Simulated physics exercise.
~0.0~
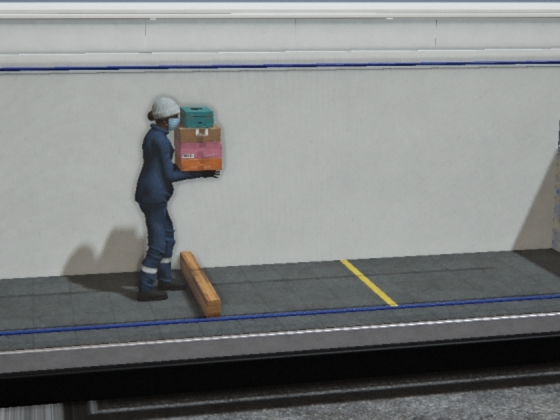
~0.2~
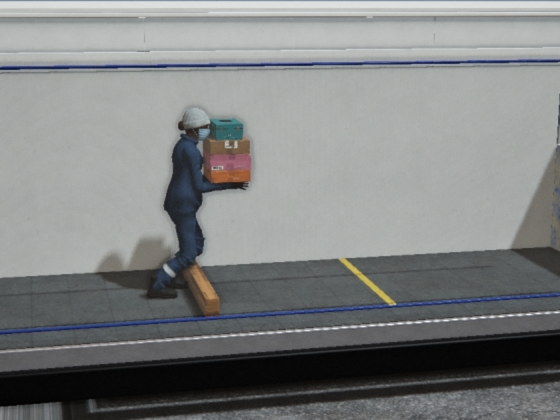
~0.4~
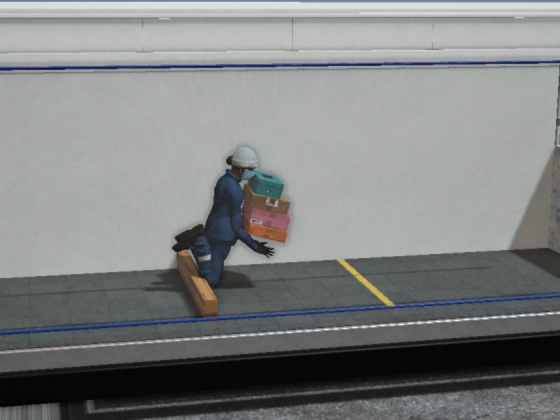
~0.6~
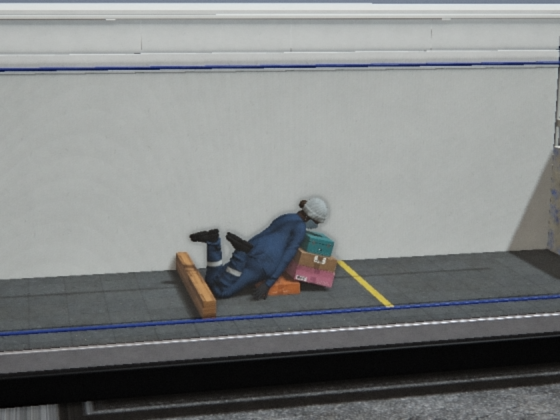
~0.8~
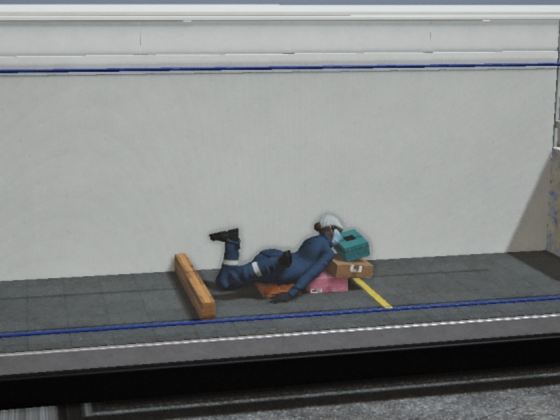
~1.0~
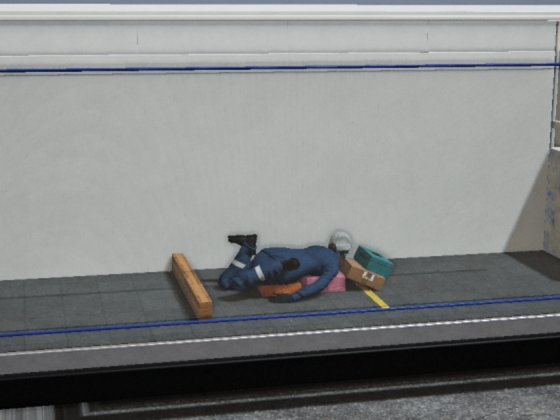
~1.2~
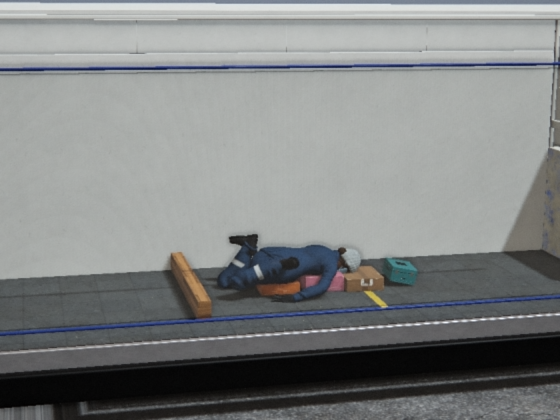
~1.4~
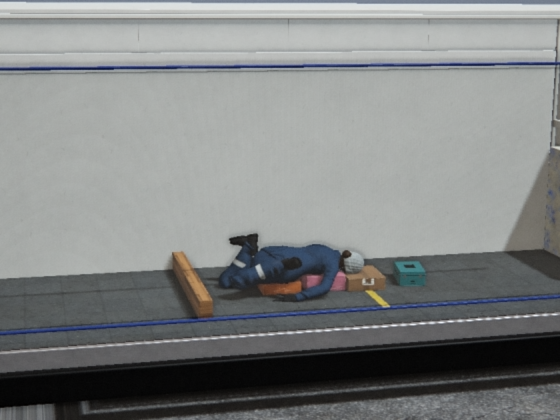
Helmeted courier carrying stacked boxes tripping over a wooden beam, falling face down onto them, the teal toolbox tumbling past the yellow line.
